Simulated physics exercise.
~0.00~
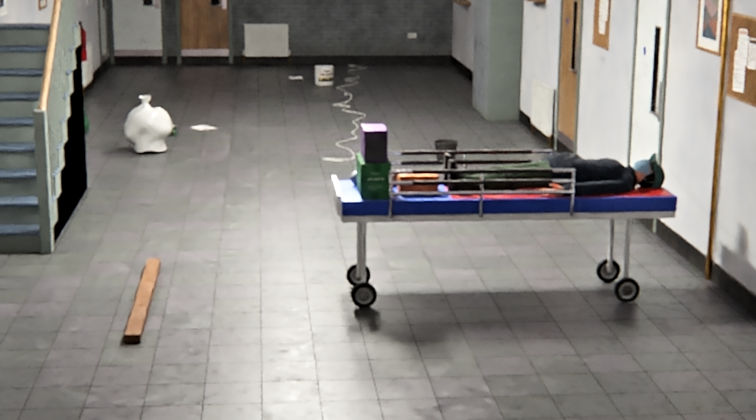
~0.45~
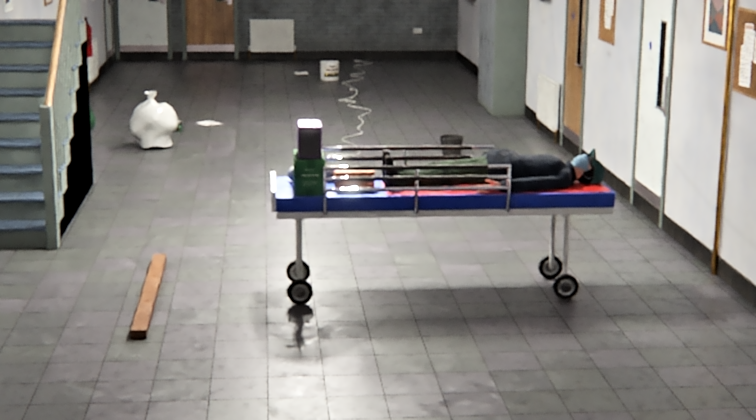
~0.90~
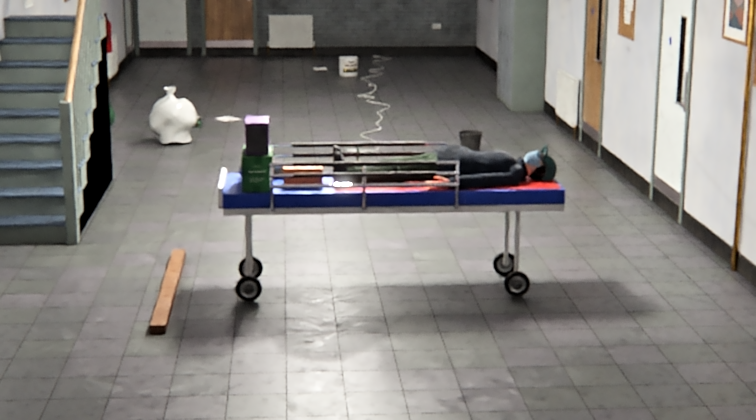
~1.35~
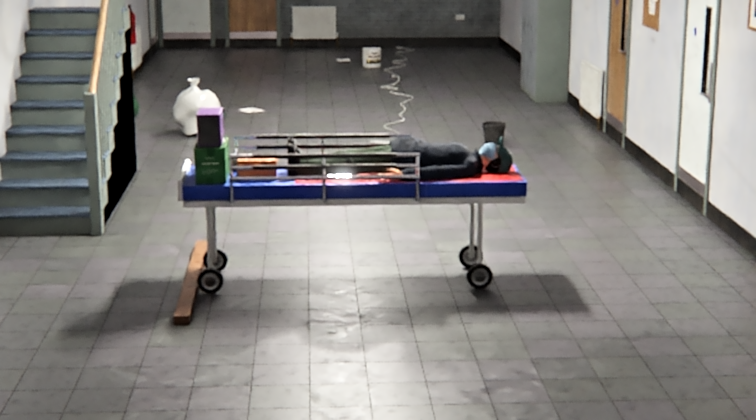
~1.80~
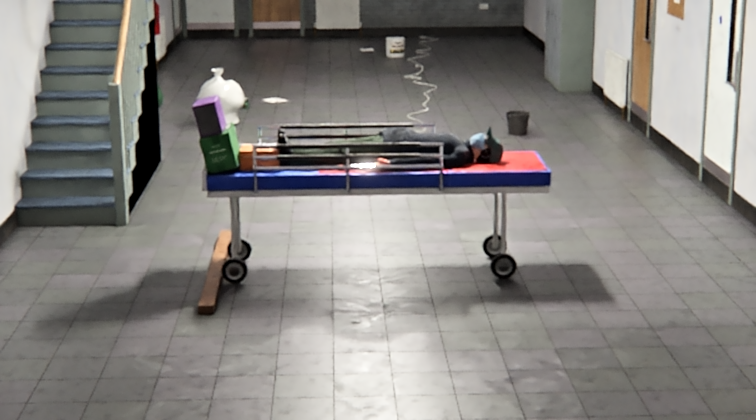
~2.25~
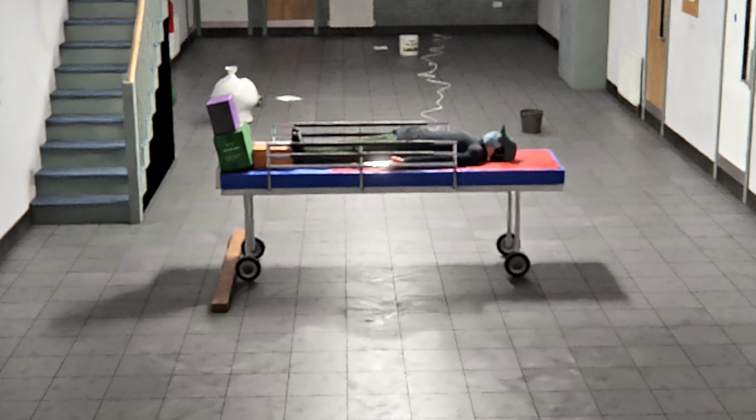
A trolley carrying a limp person rolls left, stops at a wooden plank, and its stacked boxes tilt but stay aboard.
